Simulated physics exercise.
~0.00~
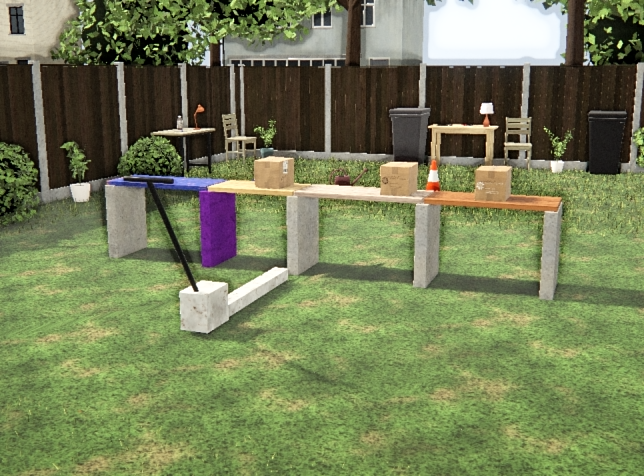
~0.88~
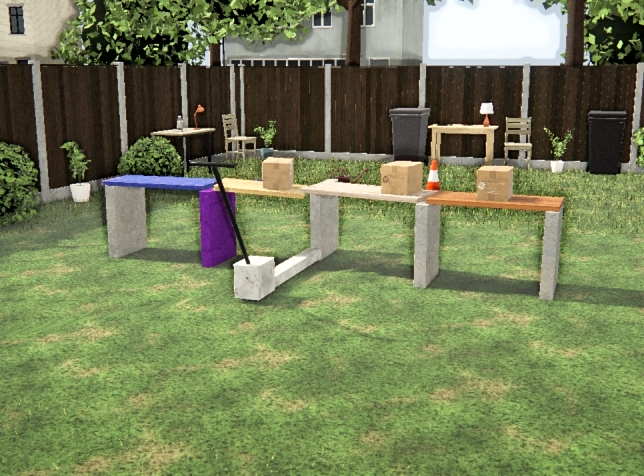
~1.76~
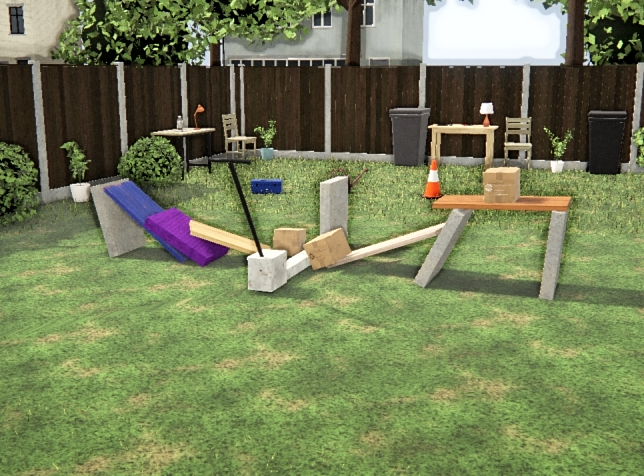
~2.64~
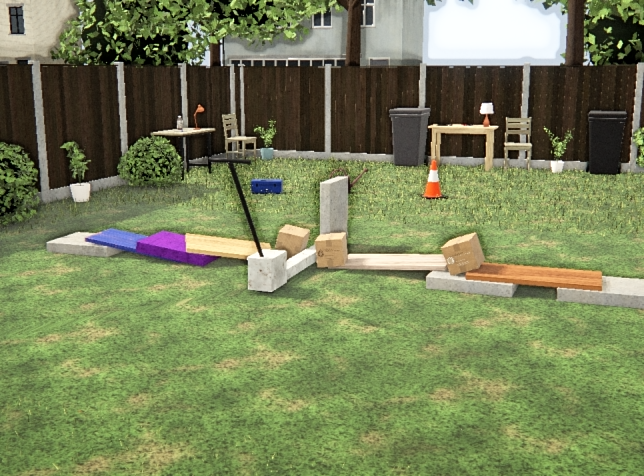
In a fenced back garden, a row of boards in blue, yellow, pale wood and orange rests on upright slabs, with cardboard boxes on top. A narrow jack with a long black handle slides right along the grass, its pale block moving in near the purple upright. The purple upright tips over, and the blue and yellow boards slope down while boxes drop toward the middle. The slabs on the right lean, then fall, bringing the orange board down. Finally, the boards lie low across the lawn among tilted boxes, with one grey slab still standing behind the jack.
